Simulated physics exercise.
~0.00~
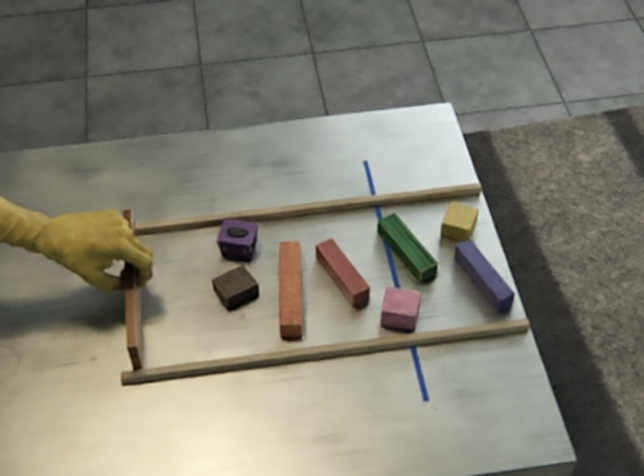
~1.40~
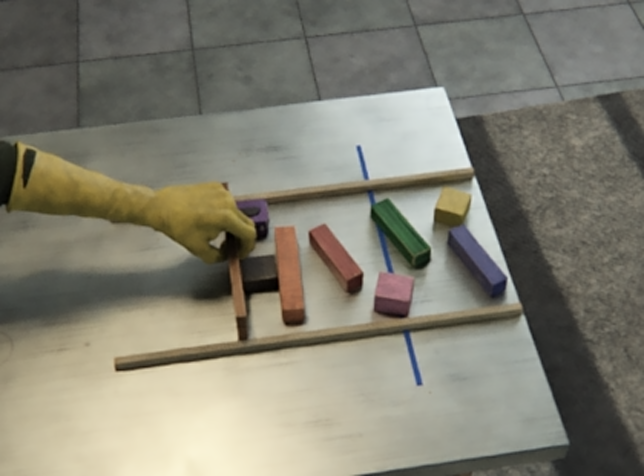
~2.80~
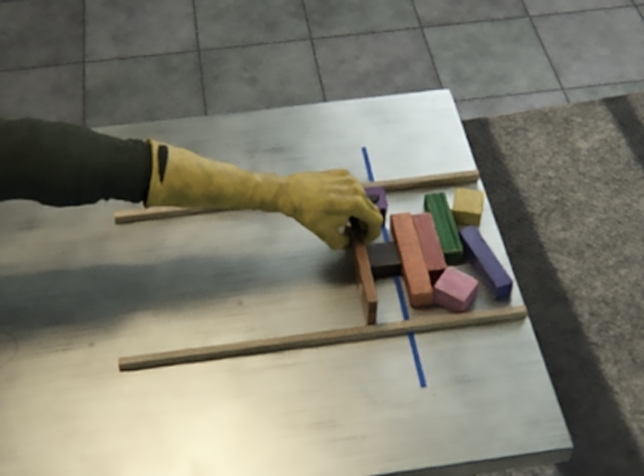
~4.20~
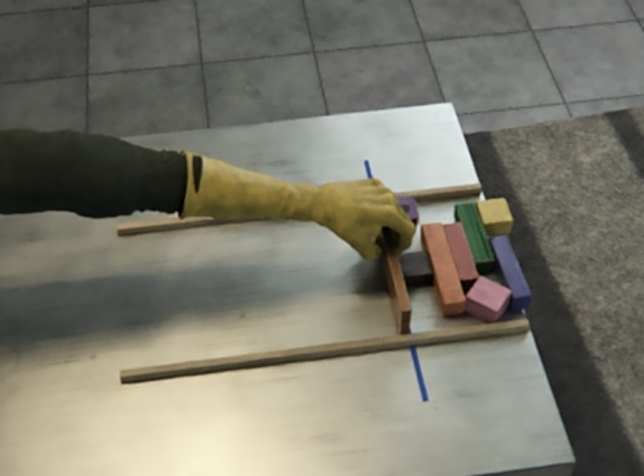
The video shows a gloved hand sliding an upright board rightward between two wooden rails on a table, gathering colourful blocks and bars and pushing them toward the edge. The board ends around the blue tape line, with the pieces crowded together near the edge, still on the table.
